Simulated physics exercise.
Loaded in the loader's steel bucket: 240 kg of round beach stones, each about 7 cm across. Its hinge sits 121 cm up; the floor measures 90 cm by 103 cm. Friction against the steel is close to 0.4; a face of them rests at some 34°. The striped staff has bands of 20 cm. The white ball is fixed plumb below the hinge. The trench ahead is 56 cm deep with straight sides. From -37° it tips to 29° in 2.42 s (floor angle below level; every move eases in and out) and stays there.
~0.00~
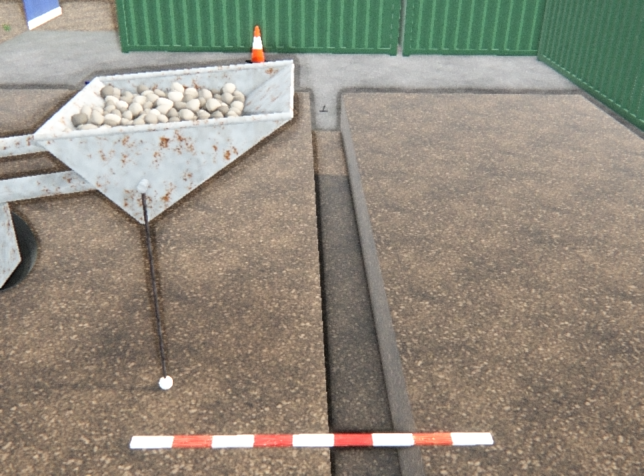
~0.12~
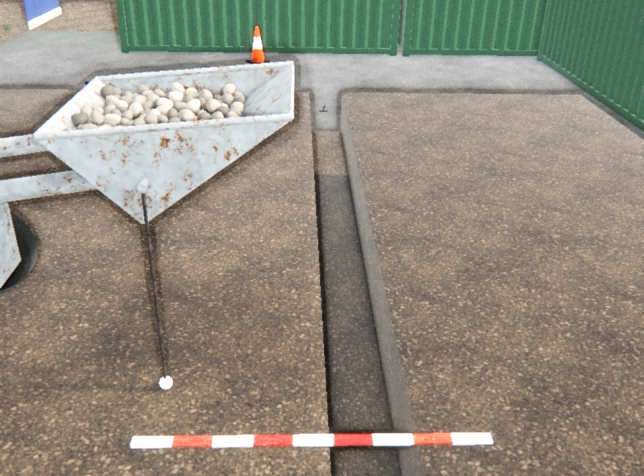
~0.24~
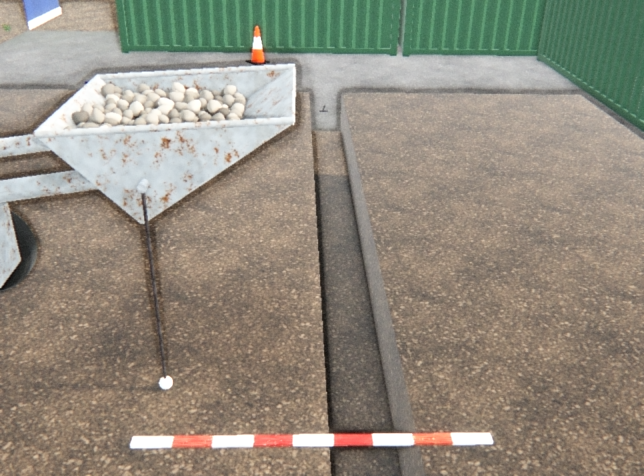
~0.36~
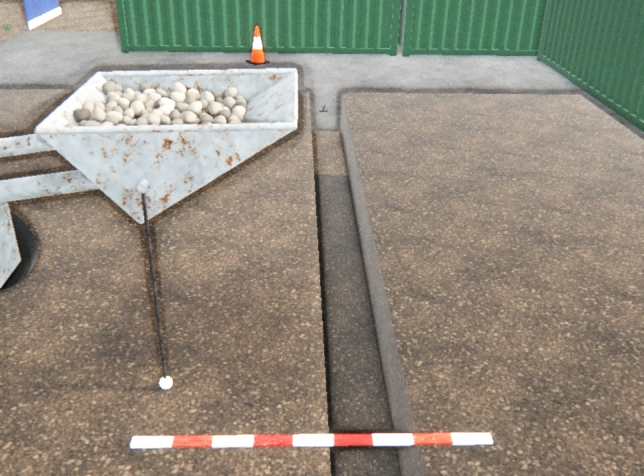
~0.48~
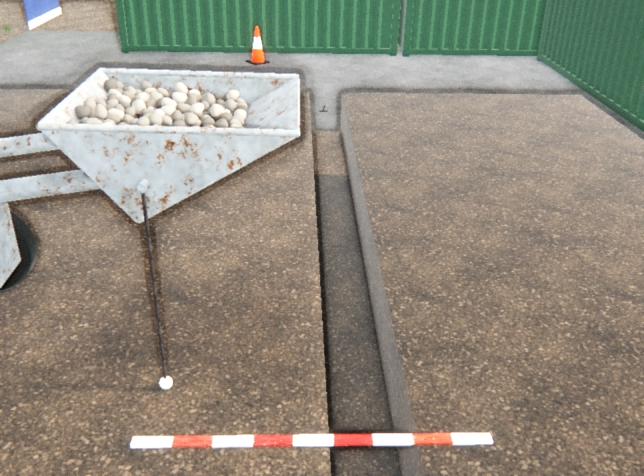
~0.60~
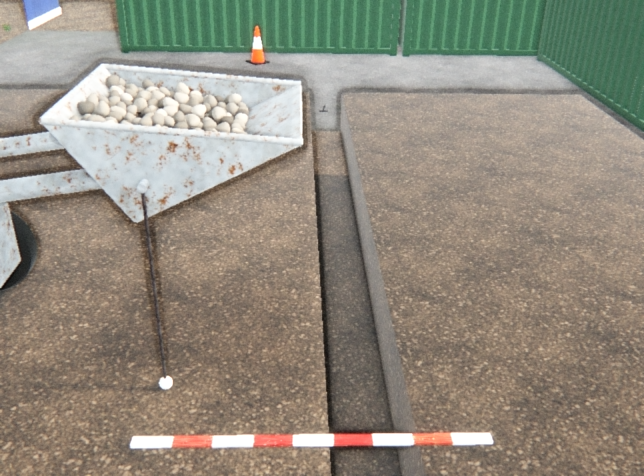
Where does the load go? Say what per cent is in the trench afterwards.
Some 100 per cent of it.
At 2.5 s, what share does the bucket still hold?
Roughly 40 per cent is still inside.
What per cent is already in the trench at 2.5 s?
About 35 per cent by then.
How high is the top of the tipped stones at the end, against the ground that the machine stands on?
Some 8 cm above that level.
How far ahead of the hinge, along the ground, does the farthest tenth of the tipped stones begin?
About 130 cm.
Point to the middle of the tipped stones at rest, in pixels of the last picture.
Their middle is at about (358, 384).
After 1.8 s the floor is at 19°; 100 % in the bucket; the foremost stones are at (277, 205).
After 2.5 s the floor is at 29°; 40 % in the bucket, 25 % short of the trench, 36 % in the trench; the foremost stones are at (384, 395).
After 2.9 s the floor is at 29°; 8 % in the bucket, 16 % short of the trench, 75 % in the trench; the foremost stones are at (391, 387).
After 5.4 s the floor is at 29°; 0 % in the bucket, 2 % short of the trench, 98 % in the trench; the foremost stones are at (402, 391).
